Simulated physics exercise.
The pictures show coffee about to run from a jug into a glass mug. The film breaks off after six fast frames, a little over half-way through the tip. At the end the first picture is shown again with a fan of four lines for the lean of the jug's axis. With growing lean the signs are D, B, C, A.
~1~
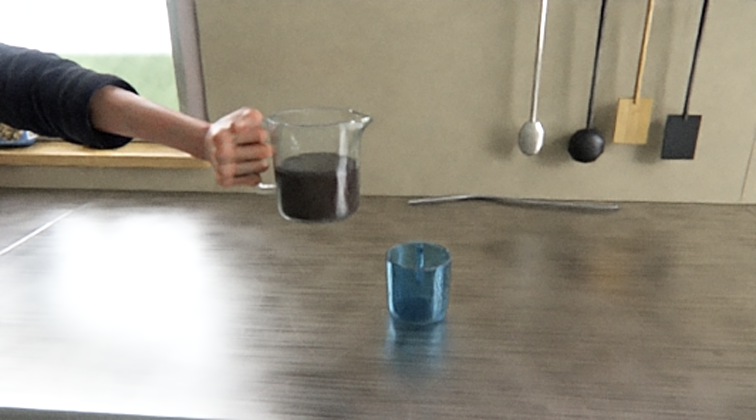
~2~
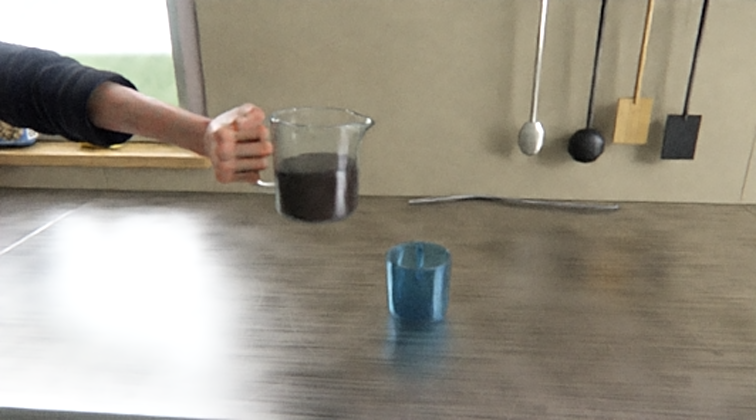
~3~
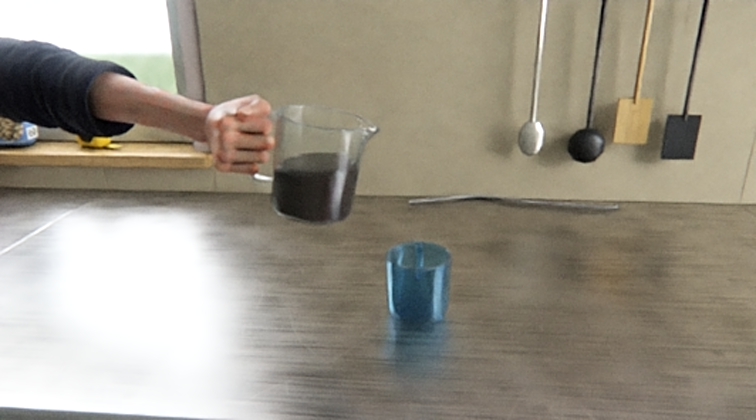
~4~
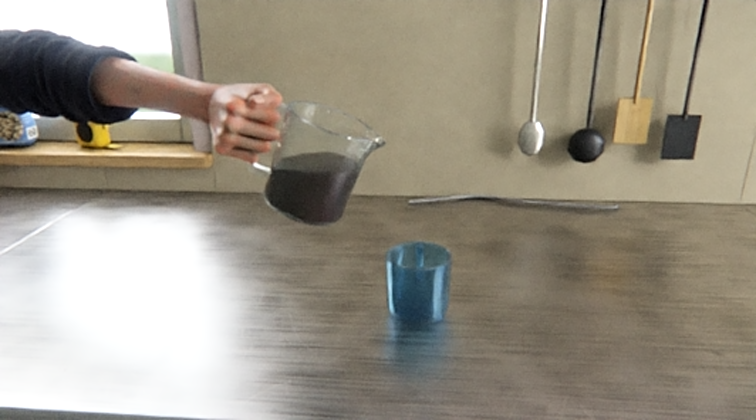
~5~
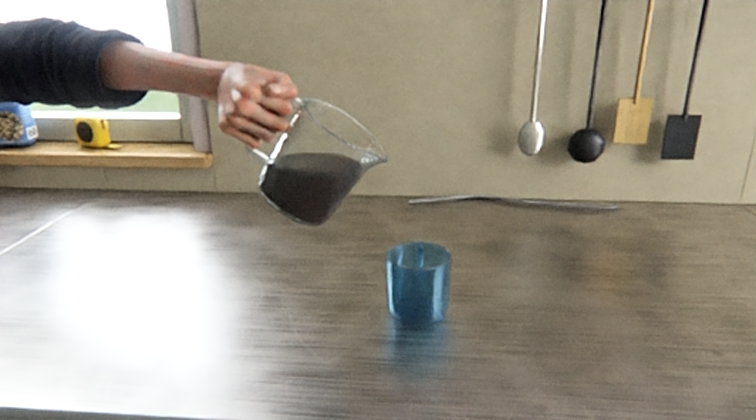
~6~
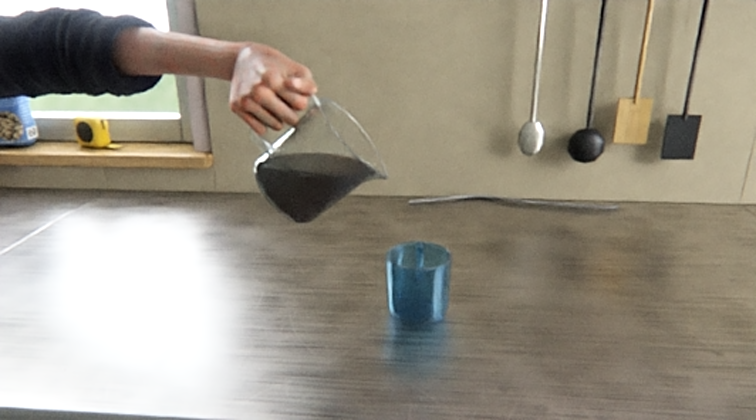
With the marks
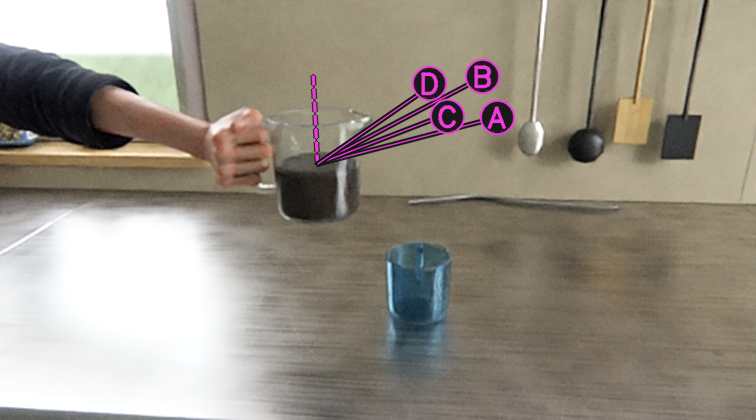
A hand in a dark sleeve, reaching in from the left, holds a clear glass jug of dark coffee above a blue glass mug on a brownish-grey kitchen counter. The steady, front-on view shows a window and wooden sill at left and four utensils hanging on the beige wall at right. The hand gradually tilts the jug rightward, revealing a yellow object on the sill, while the mug stays still.
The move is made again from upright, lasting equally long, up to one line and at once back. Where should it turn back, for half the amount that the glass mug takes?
Take C.
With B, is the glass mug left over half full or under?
Under half.
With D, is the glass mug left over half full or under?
Under.
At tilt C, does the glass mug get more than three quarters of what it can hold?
No, less.
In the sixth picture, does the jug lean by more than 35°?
Yes, it does.
On the marked copy, A at (481, 121); B at (467, 84); C at (430, 120); D at (416, 95).
For tilt A, the glass mug ends with about 69 % of what it can hold.
For tilt B, the glass mug ends with about 32 % of what it can hold.
For tilt C, the glass mug ends with about 50 % of what it can hold.
For tilt D, the glass mug ends with about 16 % of what it can hold.
